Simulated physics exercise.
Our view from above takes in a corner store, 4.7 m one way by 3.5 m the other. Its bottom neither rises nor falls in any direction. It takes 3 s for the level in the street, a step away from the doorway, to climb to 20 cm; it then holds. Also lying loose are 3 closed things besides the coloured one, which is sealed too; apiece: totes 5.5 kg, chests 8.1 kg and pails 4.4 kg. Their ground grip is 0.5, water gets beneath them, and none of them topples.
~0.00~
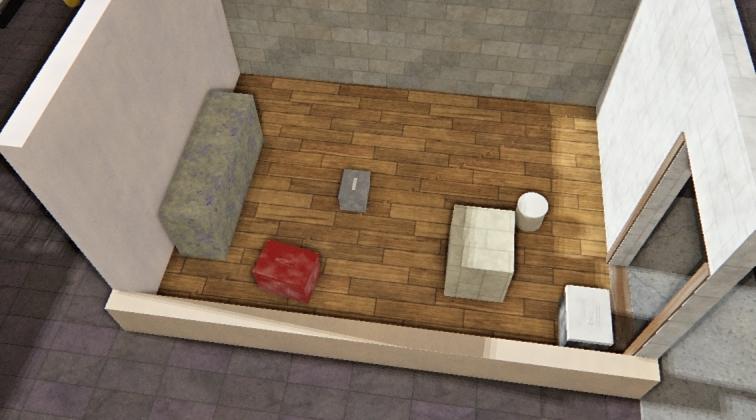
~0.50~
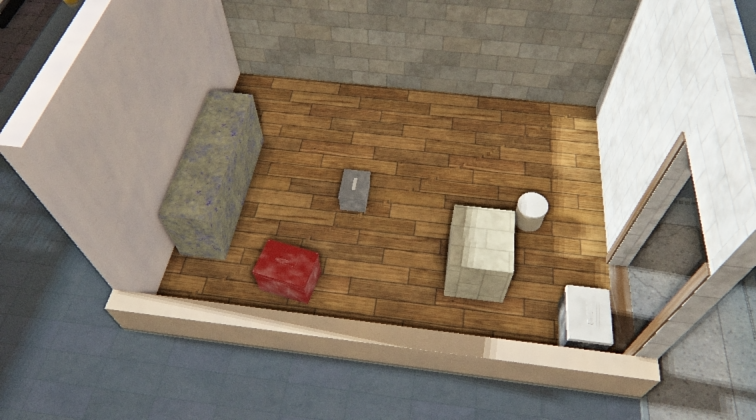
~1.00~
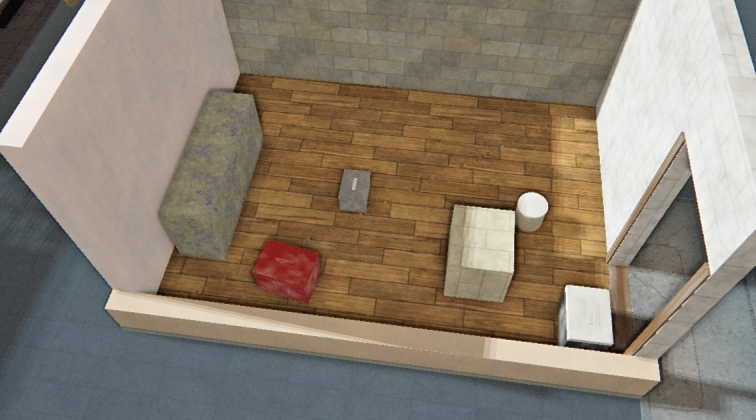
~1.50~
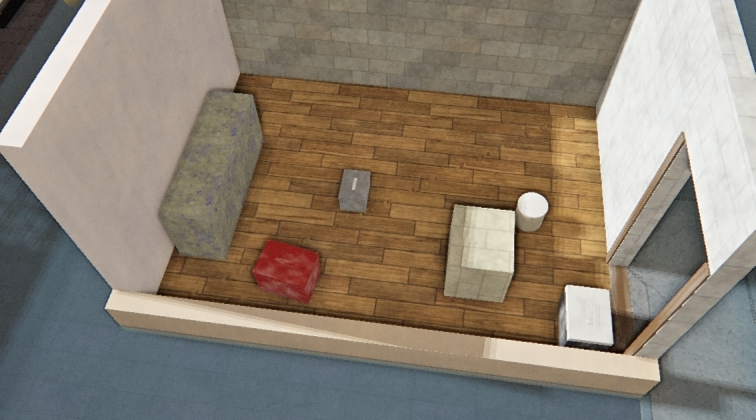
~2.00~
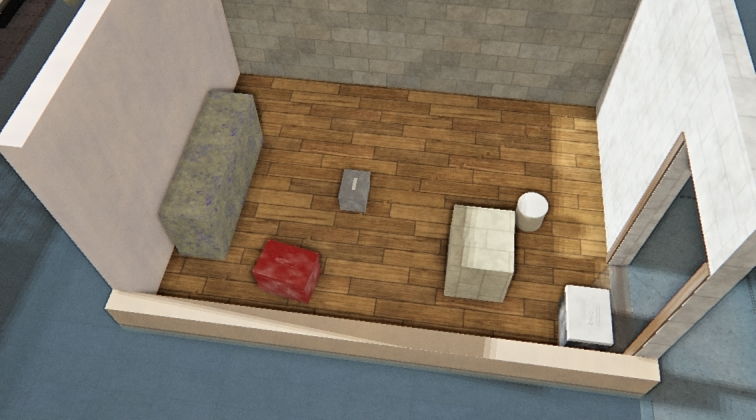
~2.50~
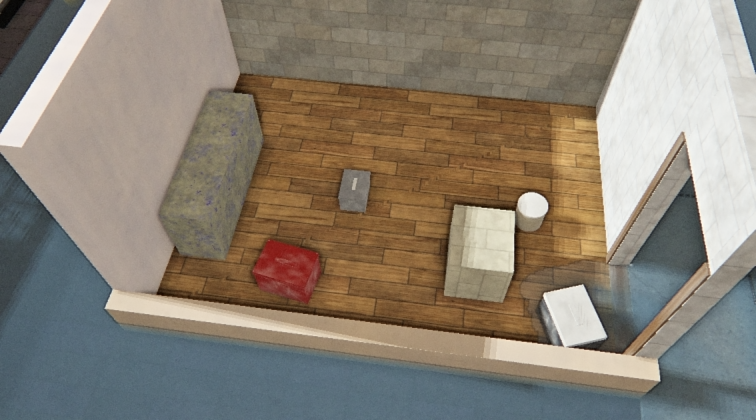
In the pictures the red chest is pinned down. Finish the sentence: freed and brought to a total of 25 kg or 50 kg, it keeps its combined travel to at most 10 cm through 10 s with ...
It does so with the lower total already.
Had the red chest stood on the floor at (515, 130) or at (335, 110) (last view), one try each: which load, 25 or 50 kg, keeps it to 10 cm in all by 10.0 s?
Taking them in turn, the lighter mass keeps it, and the lighter mass keeps it.
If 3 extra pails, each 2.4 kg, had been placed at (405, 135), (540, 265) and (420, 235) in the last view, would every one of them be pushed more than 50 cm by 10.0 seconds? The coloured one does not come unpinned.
In the order given, beyond the mark, then beyond the mark, and last within the mark.
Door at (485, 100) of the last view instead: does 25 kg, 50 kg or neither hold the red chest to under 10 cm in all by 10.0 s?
Then the lower weight is enough.
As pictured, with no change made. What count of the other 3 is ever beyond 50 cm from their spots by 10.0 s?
The answer here is 2.
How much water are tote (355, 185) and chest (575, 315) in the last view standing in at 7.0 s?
Close to 2 and 5 centimetres.
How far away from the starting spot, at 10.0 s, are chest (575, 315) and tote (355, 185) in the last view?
The first is 300 cm from its start, the second 30 cm.
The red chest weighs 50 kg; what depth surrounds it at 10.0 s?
About 8 cm.
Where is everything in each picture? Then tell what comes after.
The first picture shows the red chest at (286, 262), on the bottom; 0.0 m2 under water; 0 of 4 have shifted.
The second picture shows the red chest at (286, 262) rests on the ground; water covers 0.0 m2; 0 of 4 have shifted.
The third picture shows the red chest at (286, 262) rests on the ground; water covers 0.0 m2; 0 of 4 have shifted.
The fourth picture shows the red chest at (286, 262) rests on the ground; 0.0 m2 under water; 0 of 4 have shifted.
The fifth picture shows the red chest at (286, 262), on the bottom; 0.2 m2 under water; 0 of 4 have shifted.
The sixth picture shows the red chest at (286, 262) rests on the ground; water covers 0.6 m2; 1 of 4 have shifted.
After 3.5 s the red chest would be 0 cm from its start with 25 kg and 0 cm from its start with 50 kg; 0 cm of water round it then.
After 4.5 s the red chest would be 0 cm from its start with 25 kg and 0 cm from its start with 50 kg; 0 cm of water round it then.
After 7.0 s the red chest would be 4 cm from its start with 25 kg and 1 cm from its start with 50 kg; 5 cm of water round it then.
After 10.0 s the red chest would be 4 cm from its start with 25 kg and 1 cm from its start with 50 kg; 8 cm of water round it then.
